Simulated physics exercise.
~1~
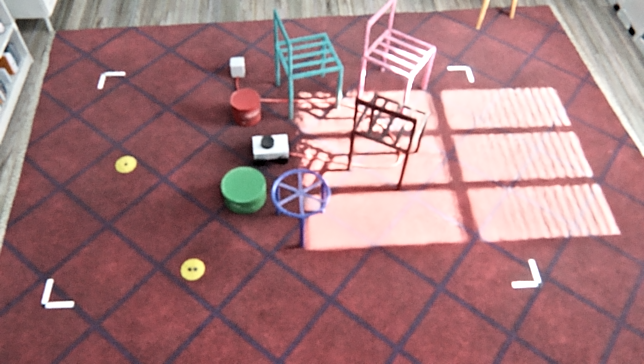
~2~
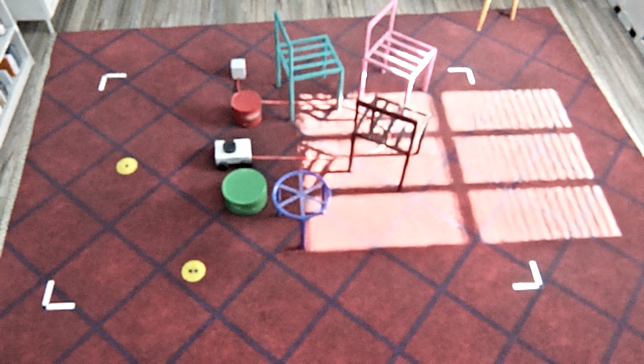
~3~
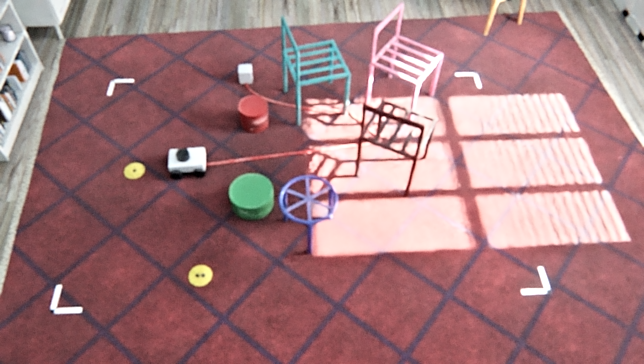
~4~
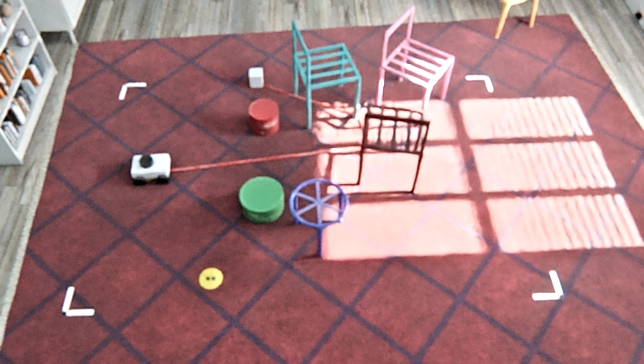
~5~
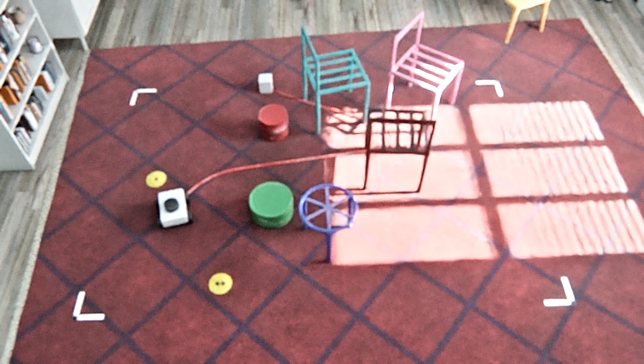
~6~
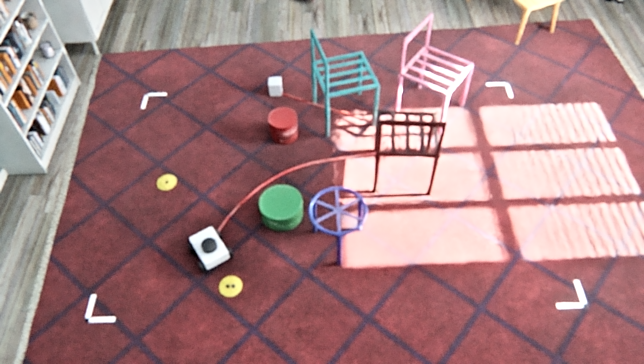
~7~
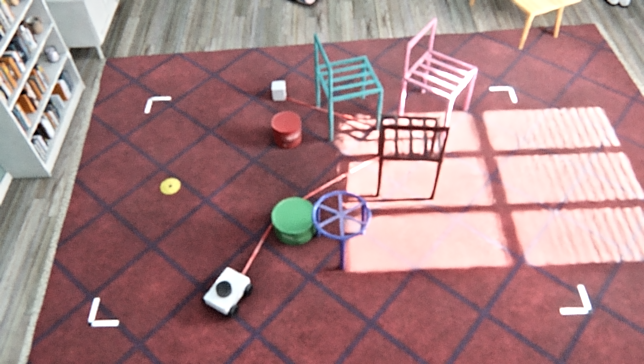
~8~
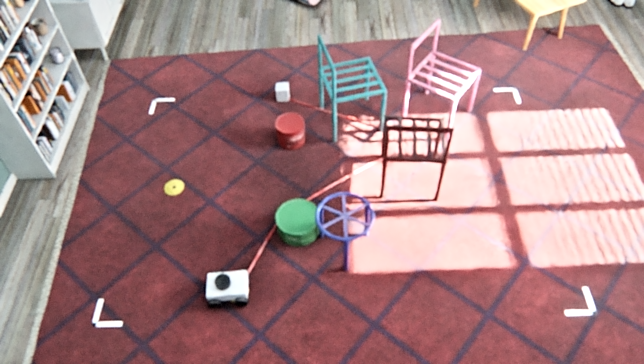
At the start, a small white cart sits on a dark red patterned rug among a green bucket, a red bucket, a blue stool and teal, pink and dark chairs. It rolls left toward a yellow mark, drawing out a red lead that runs back to the dark chair, which shifts and turns slightly. At the mark, the cart turns and heads down and to the right, the lead curving slackly behind it. As it reaches the second yellow mark, the lead presses against the green bucket and nudges it right. The cart finally pivots and stops there, covering the mark, everything still upright.
